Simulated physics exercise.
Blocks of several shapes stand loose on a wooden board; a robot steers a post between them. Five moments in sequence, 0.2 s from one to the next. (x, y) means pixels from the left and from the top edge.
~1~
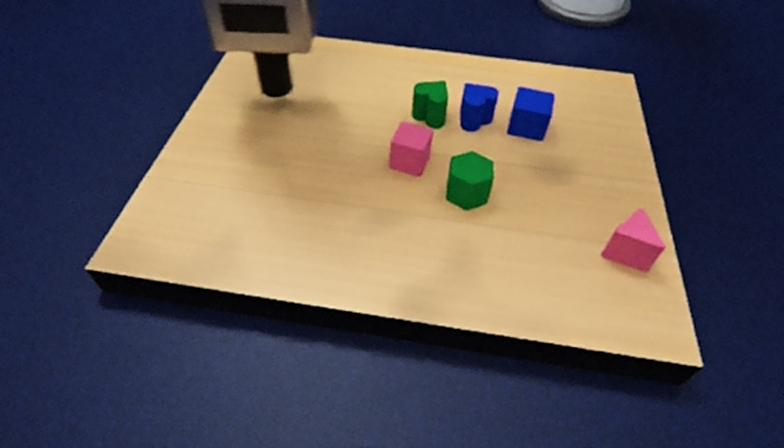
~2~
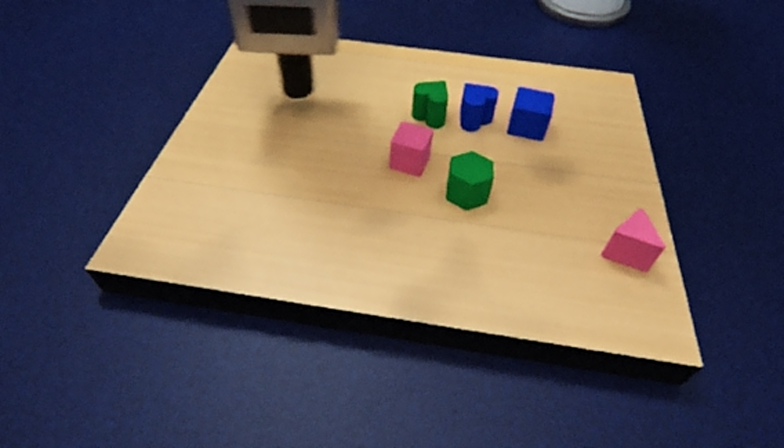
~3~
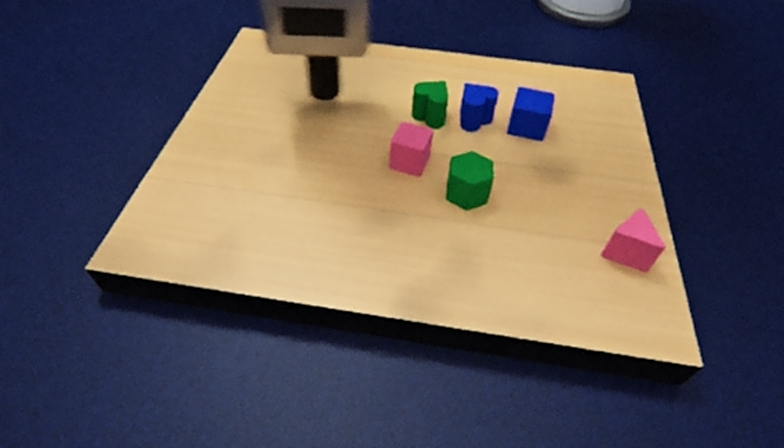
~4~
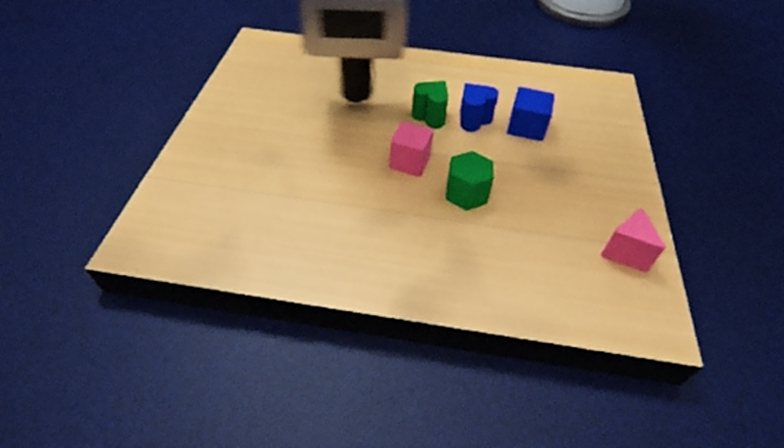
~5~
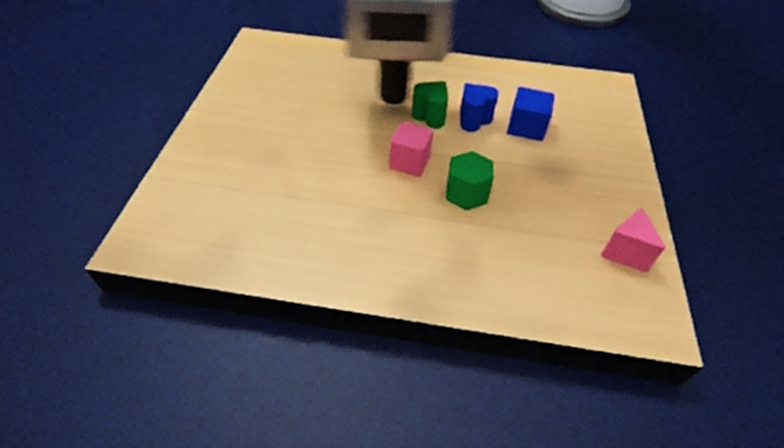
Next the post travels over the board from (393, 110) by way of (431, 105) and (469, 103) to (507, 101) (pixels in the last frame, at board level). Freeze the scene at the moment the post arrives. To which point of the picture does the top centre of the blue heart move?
The middle of its upper face should be somewhere near (518, 116).
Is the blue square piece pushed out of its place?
The answer is yes.
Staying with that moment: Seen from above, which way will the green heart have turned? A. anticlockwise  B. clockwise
B (clockwise)
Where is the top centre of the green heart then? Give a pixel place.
At (511, 93).
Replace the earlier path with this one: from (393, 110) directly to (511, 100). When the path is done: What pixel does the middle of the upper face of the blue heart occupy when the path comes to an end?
Located at (526, 116).
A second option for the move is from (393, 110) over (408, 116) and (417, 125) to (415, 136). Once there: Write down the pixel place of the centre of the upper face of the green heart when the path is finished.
It is at (457, 97).
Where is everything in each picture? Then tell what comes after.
The first frame shows tip of the post (277, 88), middles of tops, pink square piece (412, 135), green heart (434, 90), blue heart (479, 93), blue square piece (535, 100).
The second frame shows post (299, 90), nothing pushed.
The third frame shows post (325, 91), nothing pushed.
The fourth frame shows post (357, 93), nothing pushed.
The fifth frame shows post (394, 95), pink square piece (412, 135), green heart (434, 90), blue heart (479, 93), blue square piece (535, 100).
The first path, step by step. One third of the way, post (434, 90); green heart (467, 91), turned 30° clockwise; blue heart (496, 97), turned 20° clockwise.
Two thirds of the way, post (472, 88); green heart (497, 94), turned 70° clockwise; blue heart (516, 110), turned 65° clockwise; blue square piece (547, 104), turned 30° anticlockwise.
At the end, post (510, 86); pink square piece unmoved; green heart (511, 93), turned 130° clockwise; blue heart (518, 116), turned 75° clockwise; blue square piece (550, 105), turned 35° anticlockwise.
